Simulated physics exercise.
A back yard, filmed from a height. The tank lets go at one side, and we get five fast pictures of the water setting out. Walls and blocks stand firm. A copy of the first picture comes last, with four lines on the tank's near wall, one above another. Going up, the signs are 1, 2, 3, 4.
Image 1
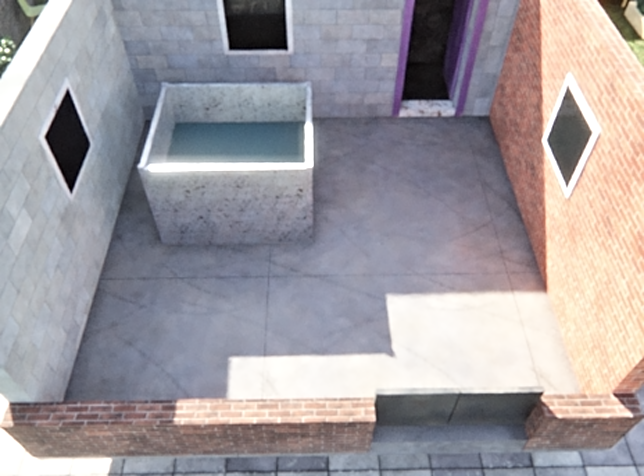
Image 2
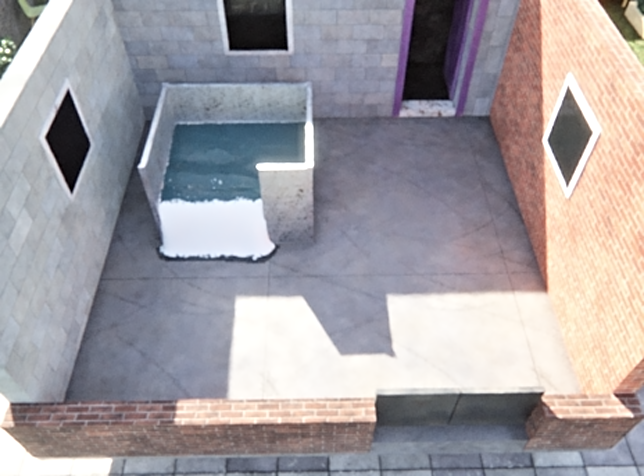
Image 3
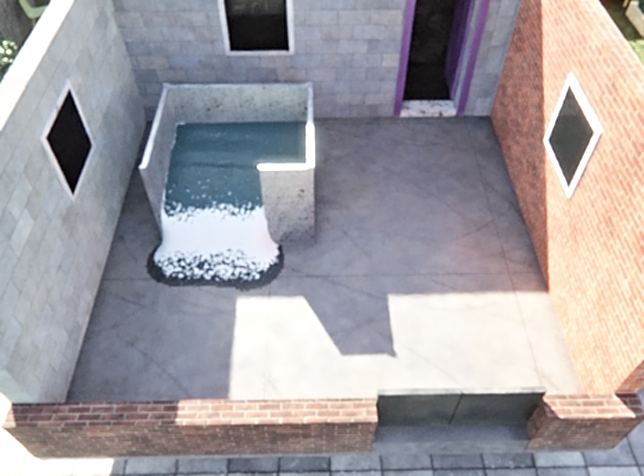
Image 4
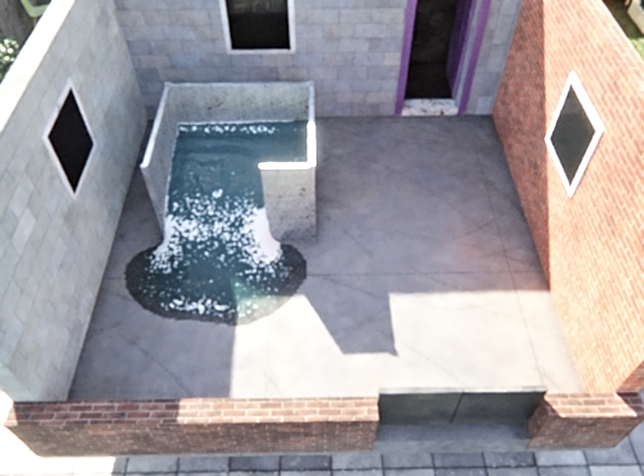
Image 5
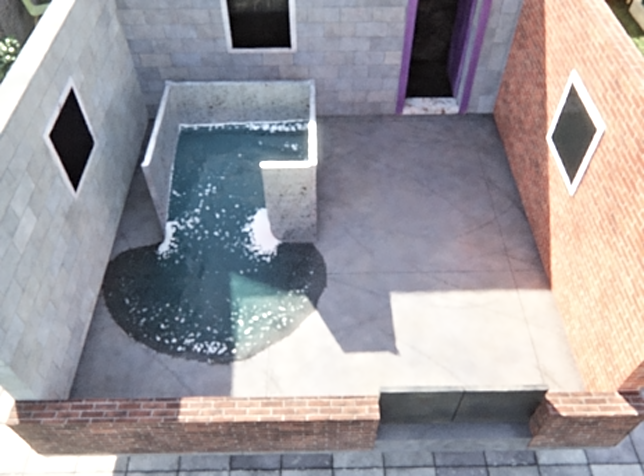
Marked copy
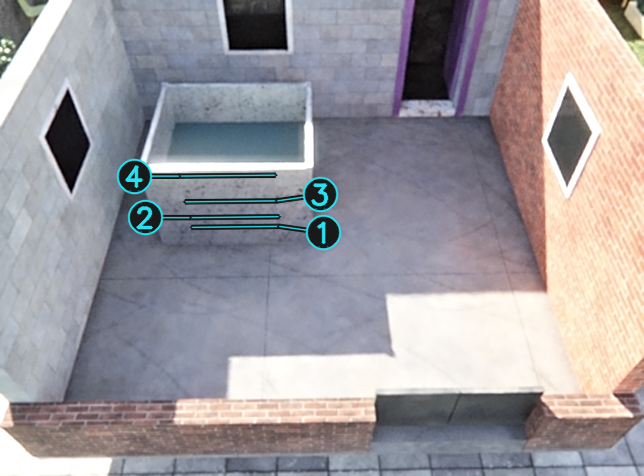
A walled back yard had a stone tank of still water in its back left corner, then the tank's front opened and water poured out, foaming white and spreading across the grey ground.
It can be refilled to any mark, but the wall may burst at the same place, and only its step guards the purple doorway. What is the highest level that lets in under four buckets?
It is 3.
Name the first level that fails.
The answer is 4.
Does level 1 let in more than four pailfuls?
No, that is safe.
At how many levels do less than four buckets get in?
Three.
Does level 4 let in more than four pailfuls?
Yes.
In cyan, 1 at (235, 226); 2 at (234, 217); 3 at (231, 201); 4 at (226, 175); from the bottom up 1, 2, 3, 4.
For level 1, nothing gets over.
For level 2, nothing gets over.
For level 3, a splash gets over, under a bucket.
For level 4, about 10 bucketfuls get in.
